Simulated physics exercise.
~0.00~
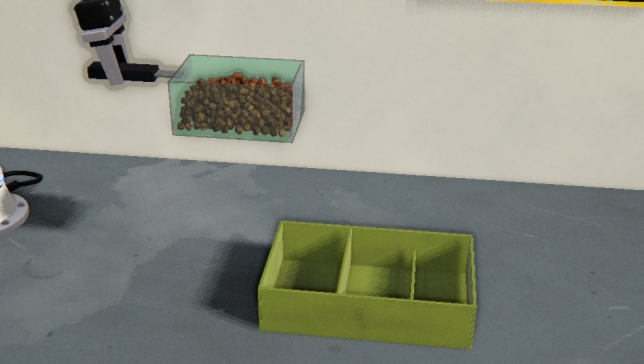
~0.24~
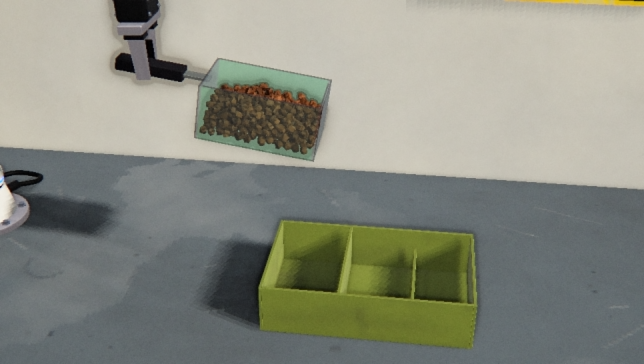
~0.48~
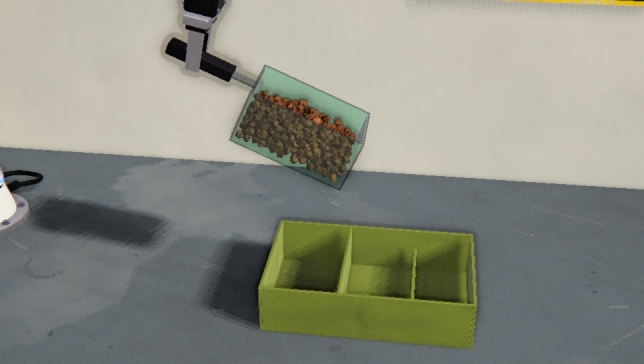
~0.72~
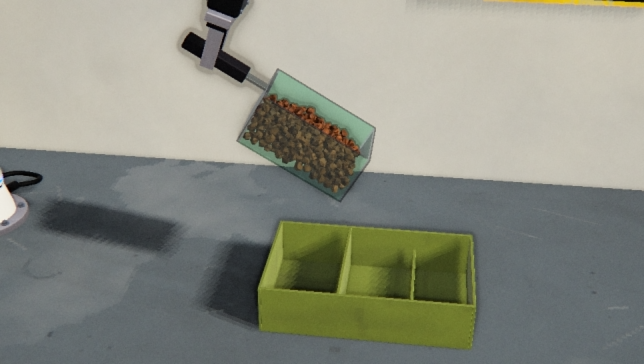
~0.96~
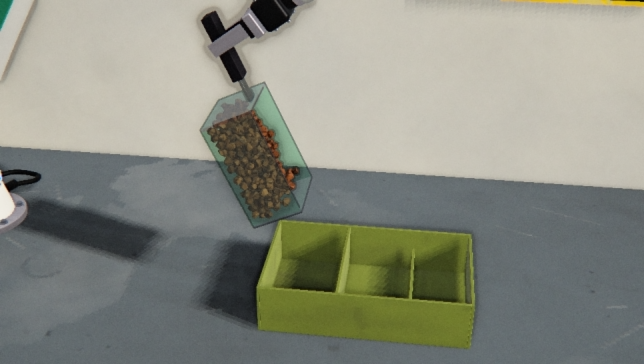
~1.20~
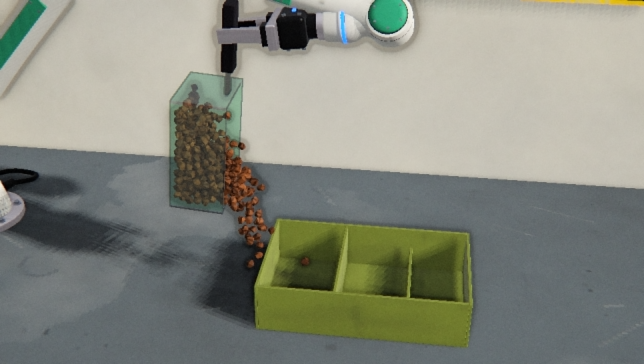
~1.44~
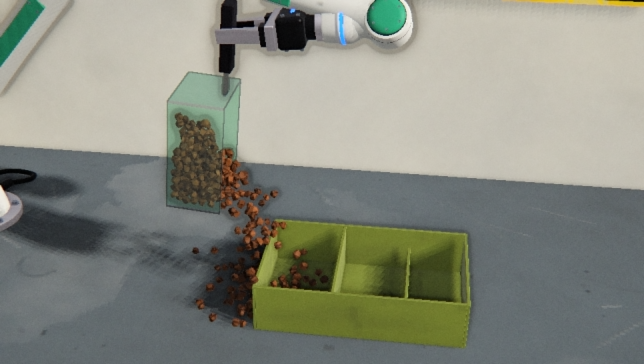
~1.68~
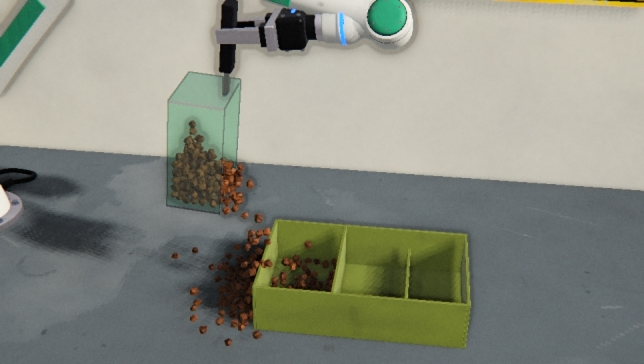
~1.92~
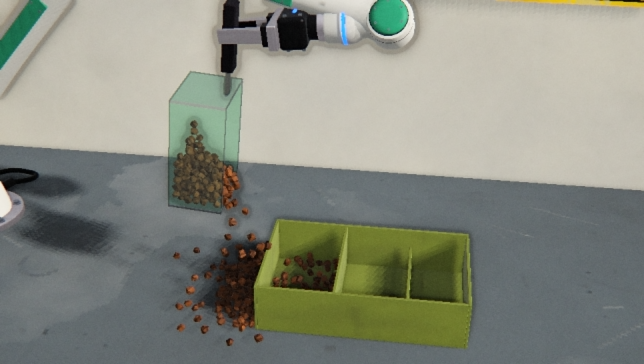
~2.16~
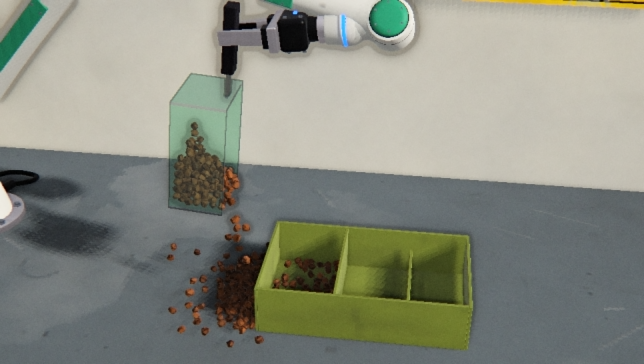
On a grey tabletop, a robot arm tipping a clear box of brown pellets, many spilling beside a green divided crate, some inside.
